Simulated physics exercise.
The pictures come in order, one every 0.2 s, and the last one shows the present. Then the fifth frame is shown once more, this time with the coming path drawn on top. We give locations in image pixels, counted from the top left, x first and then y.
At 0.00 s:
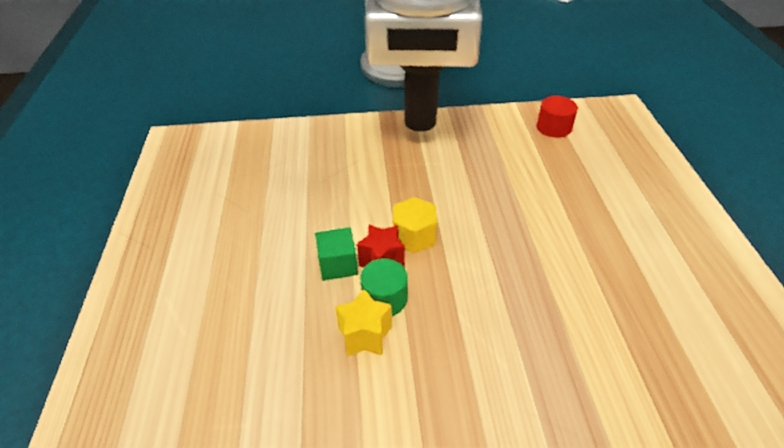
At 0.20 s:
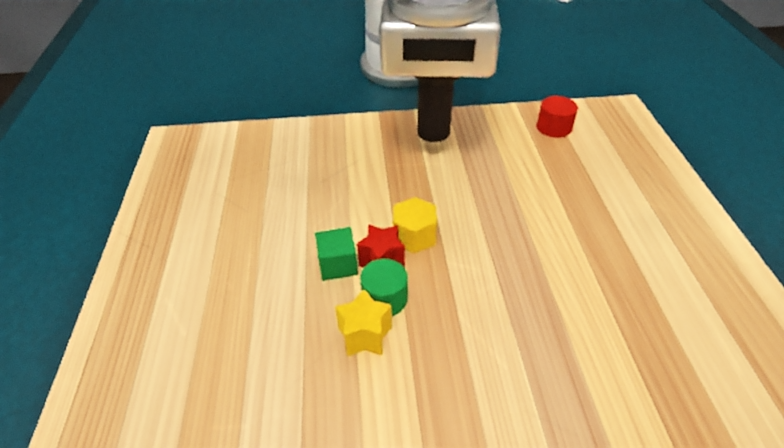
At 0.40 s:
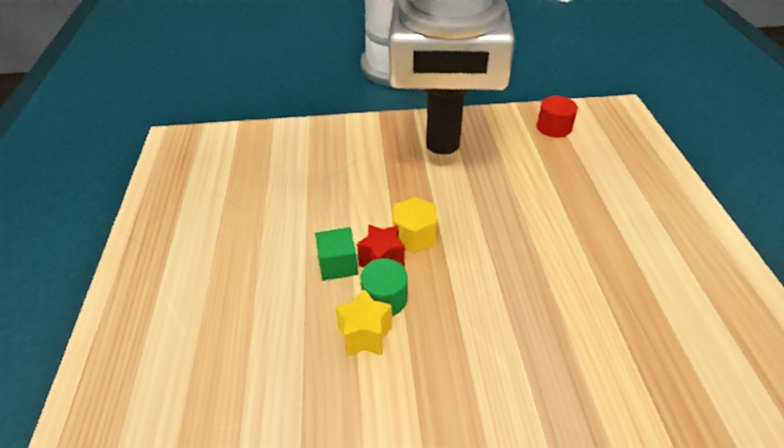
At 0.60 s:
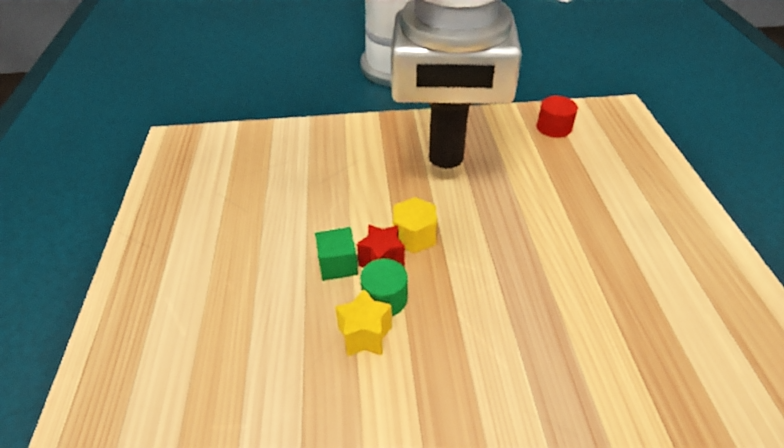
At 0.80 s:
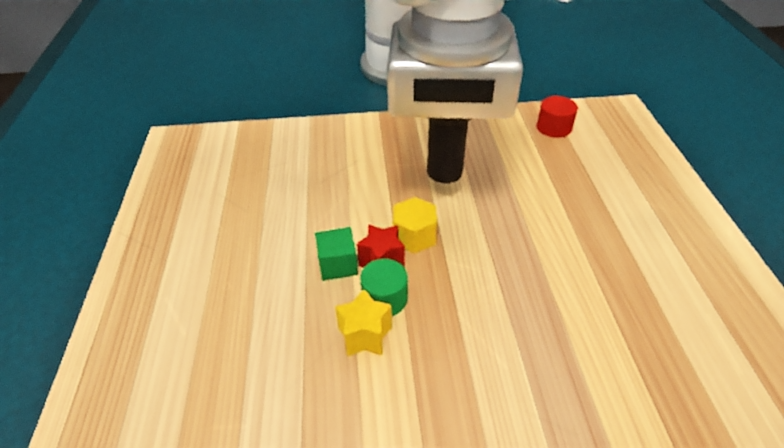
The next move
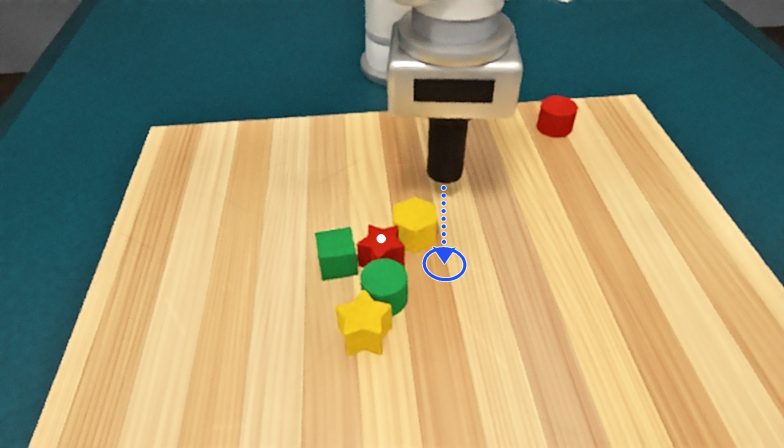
The footage shows a robotic arm with a black peg moving slightly right and then down the view over a striped wooden board, nearing the yellow hexagonal block, while the green, red and yellow blocks all stay still.
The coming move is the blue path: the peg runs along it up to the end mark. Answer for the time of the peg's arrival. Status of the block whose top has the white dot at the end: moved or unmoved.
It's moved.
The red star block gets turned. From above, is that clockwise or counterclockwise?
Its rotation is counterclockwise.
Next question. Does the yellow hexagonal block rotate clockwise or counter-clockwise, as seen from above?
From the top, the block rotates clockwise.
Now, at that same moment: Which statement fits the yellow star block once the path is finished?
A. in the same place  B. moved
Letter A.
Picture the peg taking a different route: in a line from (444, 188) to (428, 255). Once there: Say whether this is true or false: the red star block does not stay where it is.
True.
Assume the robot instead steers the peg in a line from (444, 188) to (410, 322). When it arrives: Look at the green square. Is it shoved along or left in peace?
That block slides.
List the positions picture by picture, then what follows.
Lower end of the peg at (421, 123), tops of blocks, green square at (335, 242), yellow star block at (363, 313), red star block at (381, 239), green circular block at (384, 276), yellow hexagonal block at (415, 213), in the first frame.
Peg at (434, 133), blocks as before, in the second frame.
Peg at (443, 145), blocks as before, in the third frame.
Peg at (446, 158), blocks as before, in the fourth frame.
Peg at (445, 172), green square at (335, 242), yellow star block at (363, 313), red star block at (381, 239), green circular block at (384, 276), yellow hexagonal block at (415, 213), in the fifth frame.
The drawn path runs straight from (444, 188) to (445, 264); the dot is on the red star block.
The first path, step by step. One third of the way, peg at (445, 196); nothing pushed yet.
Two thirds of the way, peg at (445, 221); red star block at (372, 240), turned 25° anticlockwise; yellow hexagonal block at (405, 222), turned 45° clockwise.
At the end, peg at (446, 248); green square at (328, 244); yellow star block not moved; red star block at (368, 241), turned 25° anticlockwise; green circular block not moved; yellow hexagonal block at (403, 224), turned 60° clockwise.
